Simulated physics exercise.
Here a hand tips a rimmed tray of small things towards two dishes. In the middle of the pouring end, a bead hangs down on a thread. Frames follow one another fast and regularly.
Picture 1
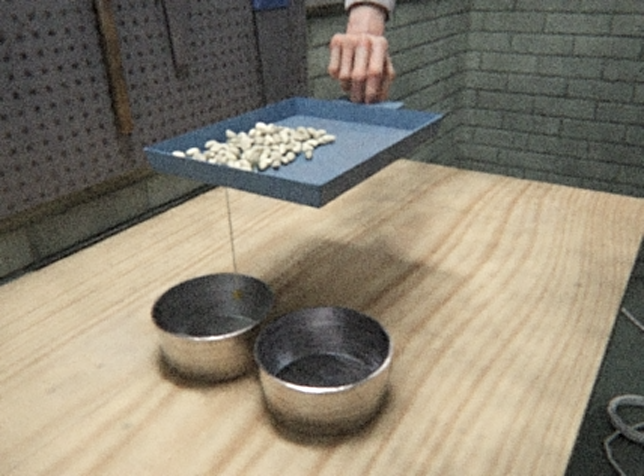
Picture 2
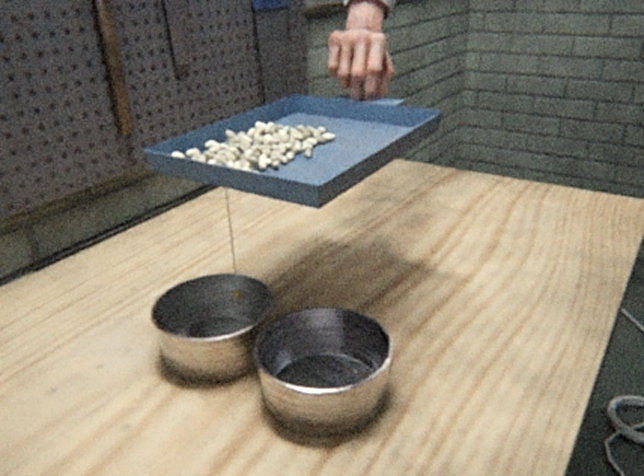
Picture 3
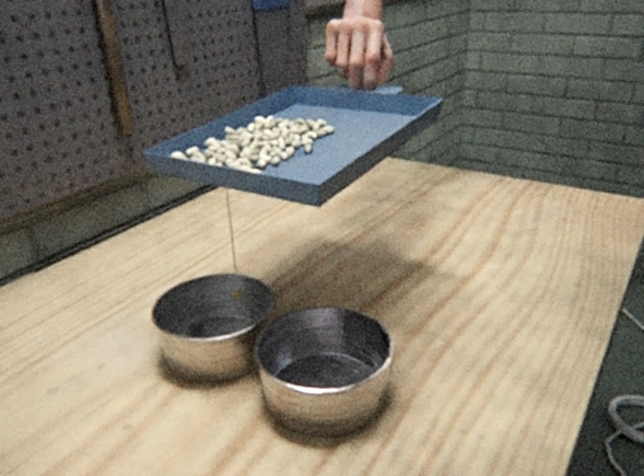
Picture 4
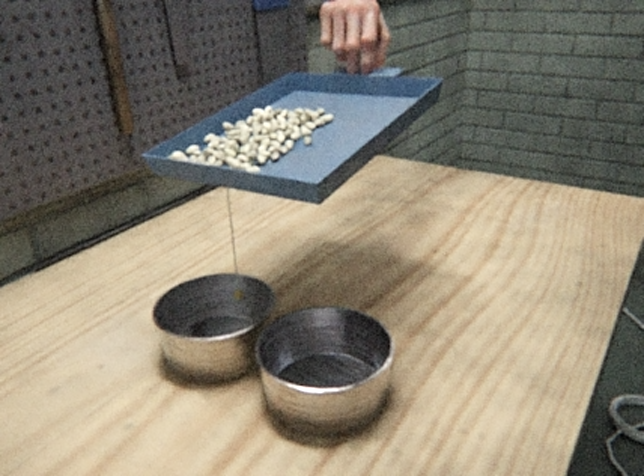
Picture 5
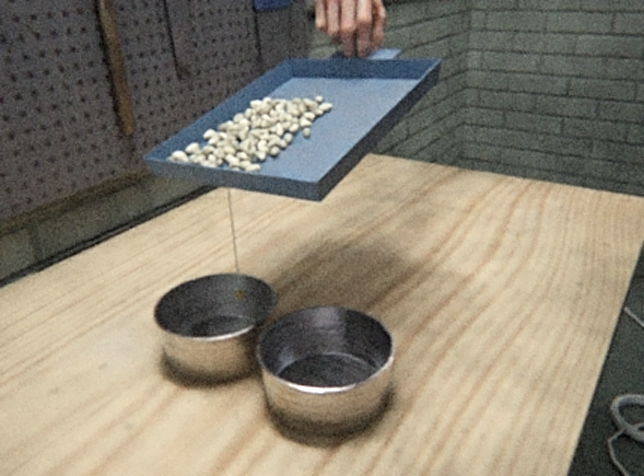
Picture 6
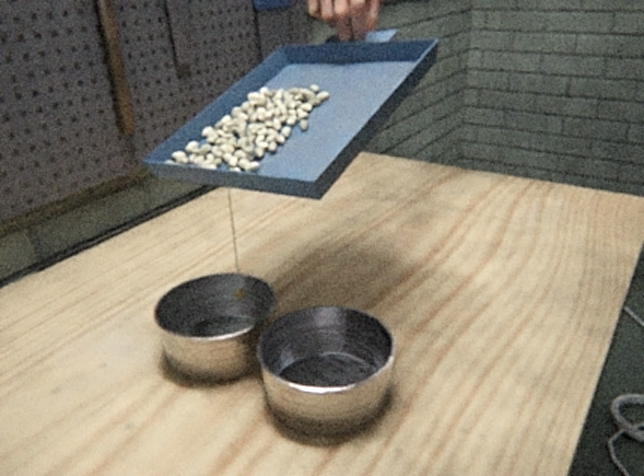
A hand gradually tilts a blue tray of white beans above two round metal dishes.
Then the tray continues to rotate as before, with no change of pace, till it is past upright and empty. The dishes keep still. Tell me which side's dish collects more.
The left side's.
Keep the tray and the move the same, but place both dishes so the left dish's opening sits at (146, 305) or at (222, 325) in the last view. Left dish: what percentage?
In turn 90 and 30 in a hundred.
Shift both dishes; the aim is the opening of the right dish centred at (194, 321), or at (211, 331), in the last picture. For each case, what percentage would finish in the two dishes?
You'd get 80 per cent first and 90 per cent second.
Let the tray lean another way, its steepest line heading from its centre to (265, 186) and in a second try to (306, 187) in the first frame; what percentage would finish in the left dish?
Roughly 10 per cent, and 0 per cent.
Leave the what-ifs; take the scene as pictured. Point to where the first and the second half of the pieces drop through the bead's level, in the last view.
Close to (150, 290), then close to (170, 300).
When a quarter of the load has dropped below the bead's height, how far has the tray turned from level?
That would be about 110 degrees from level.
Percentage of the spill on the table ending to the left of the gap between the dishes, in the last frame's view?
It amounts to some 100 percent.
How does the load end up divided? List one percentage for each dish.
Roughly 40 in a hundred end in the left dish and roughly 0 in a hundred in the right dish.
Shortly afterwards, tray tipped steeply; the whole lot on the tray.
Next, tray tipped right over; all but a few on the tray; only a few outside both; a little in the air.
Some moments later, tray tipped past a quarter turn; near a third in the left dish; near two thirds outside both.
In the end, tray tipped past a quarter turn; none at all in the right dish; near a third in the left dish; near two thirds outside both.
